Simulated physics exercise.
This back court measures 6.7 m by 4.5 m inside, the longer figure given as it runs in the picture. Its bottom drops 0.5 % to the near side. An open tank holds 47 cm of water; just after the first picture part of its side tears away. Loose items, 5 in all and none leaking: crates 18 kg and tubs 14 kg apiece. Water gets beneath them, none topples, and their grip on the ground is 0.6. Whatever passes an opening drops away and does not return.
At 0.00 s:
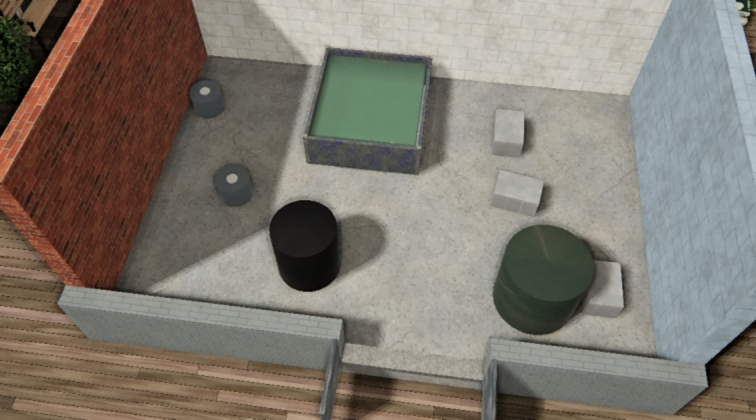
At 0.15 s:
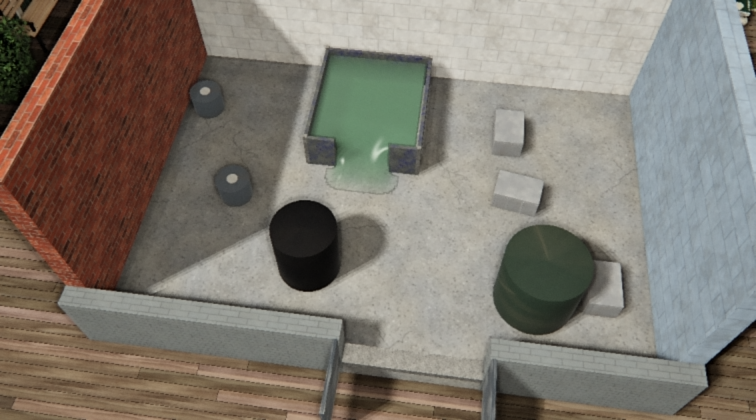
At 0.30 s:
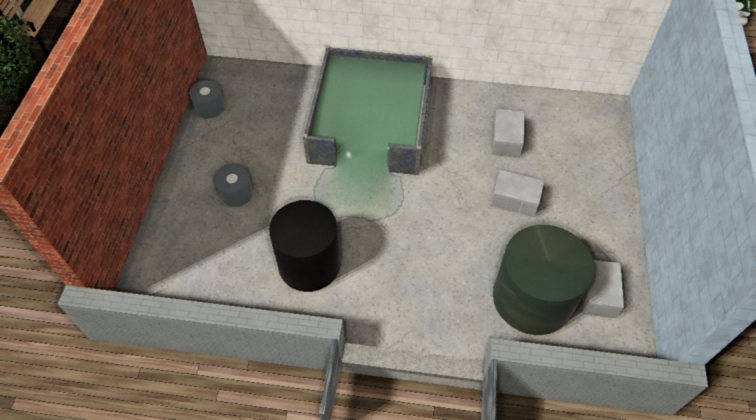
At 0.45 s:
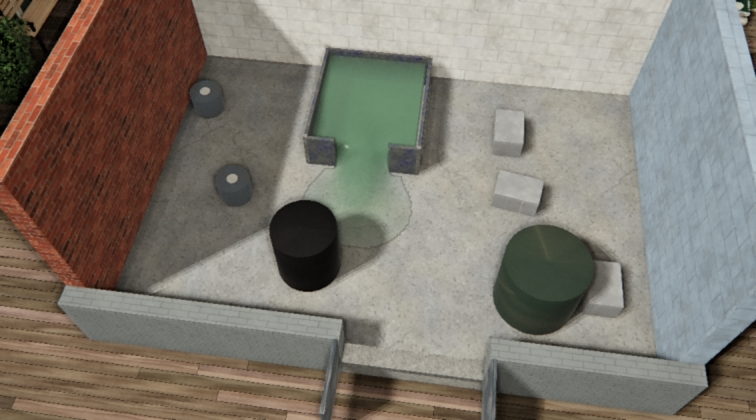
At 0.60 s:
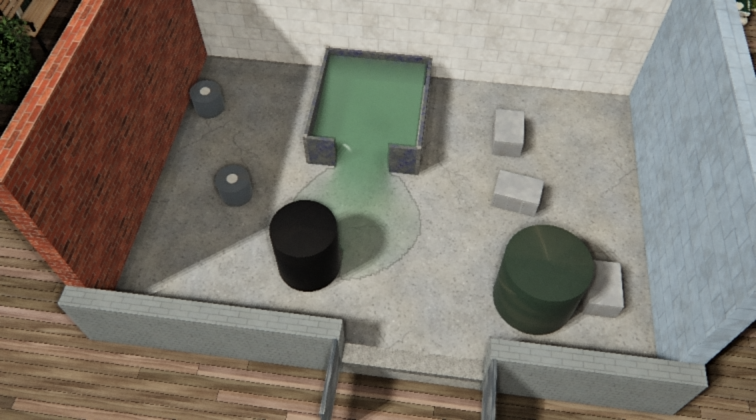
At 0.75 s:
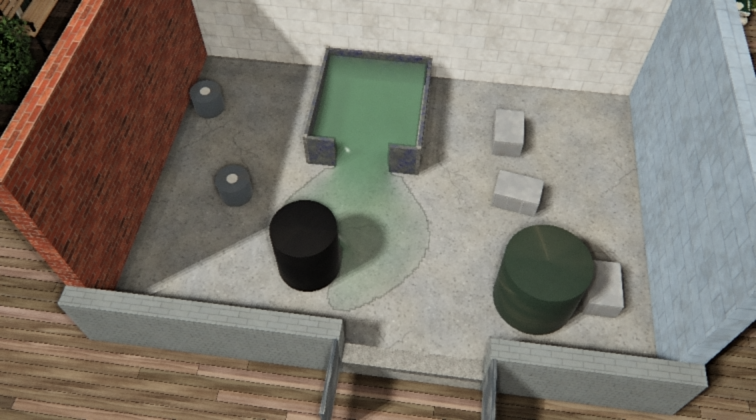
The video shows a walled court where the near side of a square tank of green water opens, and the water pours through the gap, spreading across the floor past a black cylinder while the surrounding blocks and tubs stay still.
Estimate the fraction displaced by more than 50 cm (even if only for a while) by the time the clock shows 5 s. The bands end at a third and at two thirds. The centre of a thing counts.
It is not even a third.
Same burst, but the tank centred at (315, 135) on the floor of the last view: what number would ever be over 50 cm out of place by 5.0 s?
In that case 0 of them.
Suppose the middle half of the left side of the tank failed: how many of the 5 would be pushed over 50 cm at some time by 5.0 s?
Then 1.
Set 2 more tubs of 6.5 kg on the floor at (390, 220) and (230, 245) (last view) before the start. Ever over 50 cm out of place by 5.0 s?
In turn: More, over.
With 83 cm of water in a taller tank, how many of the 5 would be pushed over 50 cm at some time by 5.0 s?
Then 0.
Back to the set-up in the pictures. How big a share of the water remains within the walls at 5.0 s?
Some 74 per cent remains.
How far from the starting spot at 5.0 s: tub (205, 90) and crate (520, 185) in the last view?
In turn: 0 cm, 0 cm.
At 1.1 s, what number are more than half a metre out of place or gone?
I count 0.
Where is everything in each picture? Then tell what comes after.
In the first picture, a crate at (605, 283), on the bottom; a tub at (205, 91), on the bottom; water covers 2.5 m2; 0 of 5 have shifted.
In the second picture, a crate at (605, 283) rests on the ground; a tub at (205, 91), on the bottom; water covers 2.9 m2; 0 of 5 have shifted.
In the third picture, a crate at (605, 283), on the bottom; a tub at (205, 91), on the bottom; 3.4 m2 under water; 0 of 5 have shifted.
In the fourth picture, a crate at (605, 283) rests on the ground; a tub at (205, 91) rests on the ground; 4.1 m2 under water; 0 of 5 have shifted.
In the fifth picture, a crate at (605, 283) rests on the ground; a tub at (205, 91) rests on the ground; water covers 4.6 m2; 0 of 5 have shifted.
In the sixth picture, a crate at (605, 283), on the bottom; a tub at (205, 91), on the bottom; 5.3 m2 under water; 0 of 5 have shifted.
After 1.1 s 0 of 5 are over 50 cm from their spots; 0 afloat.
After 2.2 s 0 of 5 are over 50 cm from their spots; 0 afloat.
After 3.5 s 0 of 5 are over 50 cm from their spots; 0 afloat.
After 5.0 s 0 of 5 are over 50 cm from their spots, and 0 have been at some point; 0 afloat.
